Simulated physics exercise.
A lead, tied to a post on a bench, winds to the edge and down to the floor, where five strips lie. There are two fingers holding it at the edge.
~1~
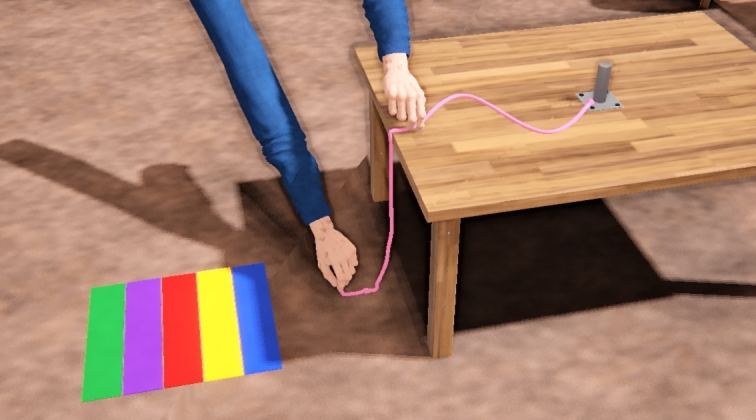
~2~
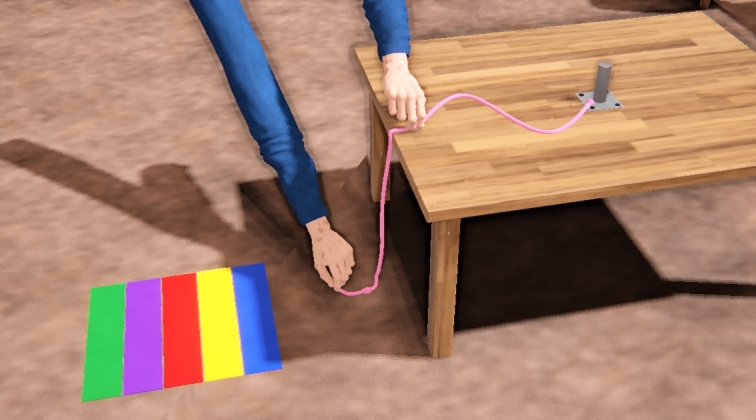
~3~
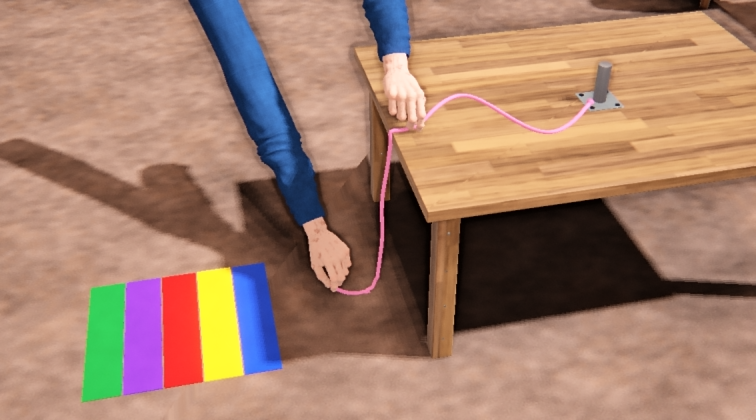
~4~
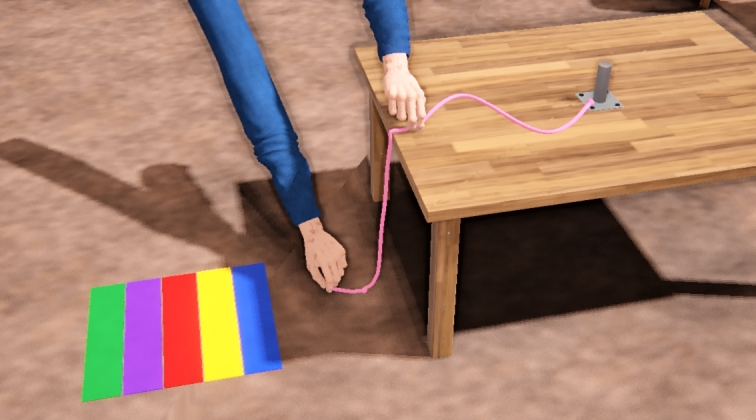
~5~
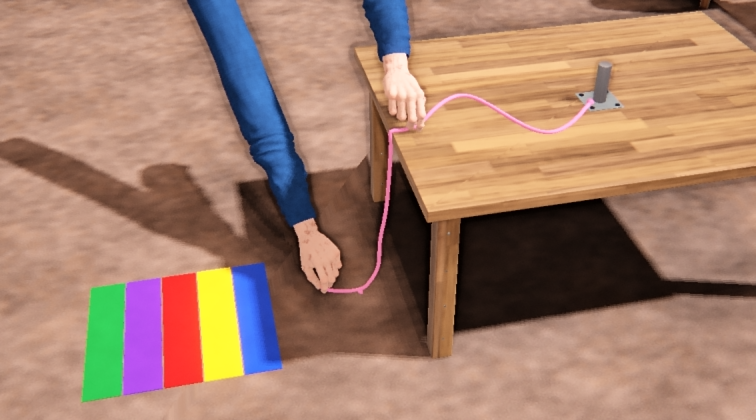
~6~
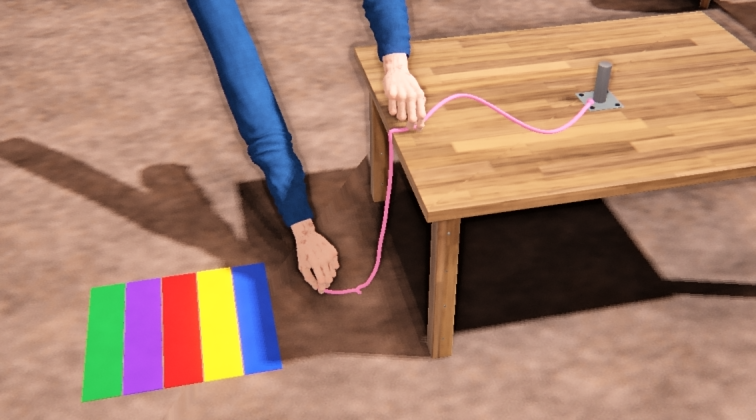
The clip shows a pink cord running from a post on a wooden table over the edge to the ground near five coloured strips; one hand stays at the edge while the other draws the cord's end slightly left.
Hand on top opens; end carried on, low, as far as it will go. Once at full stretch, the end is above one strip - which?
The end stops over the green strip.
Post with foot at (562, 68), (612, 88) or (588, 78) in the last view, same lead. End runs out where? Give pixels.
Taking the tries in turn, you get (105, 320), (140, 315) and (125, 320).
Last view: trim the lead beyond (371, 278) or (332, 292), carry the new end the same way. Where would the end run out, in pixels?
It would end up close to (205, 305), then close to (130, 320).
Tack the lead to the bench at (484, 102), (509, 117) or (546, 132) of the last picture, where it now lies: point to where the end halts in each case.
In order: (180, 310), then (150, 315), then (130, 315).
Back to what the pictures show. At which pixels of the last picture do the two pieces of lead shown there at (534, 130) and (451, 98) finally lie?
Near (500, 113) and (395, 127).
Soon after, end near (193, 308); over red.
After that, end near (141, 316); over purple.
At the stop, end near (108, 321); over green. Over green.
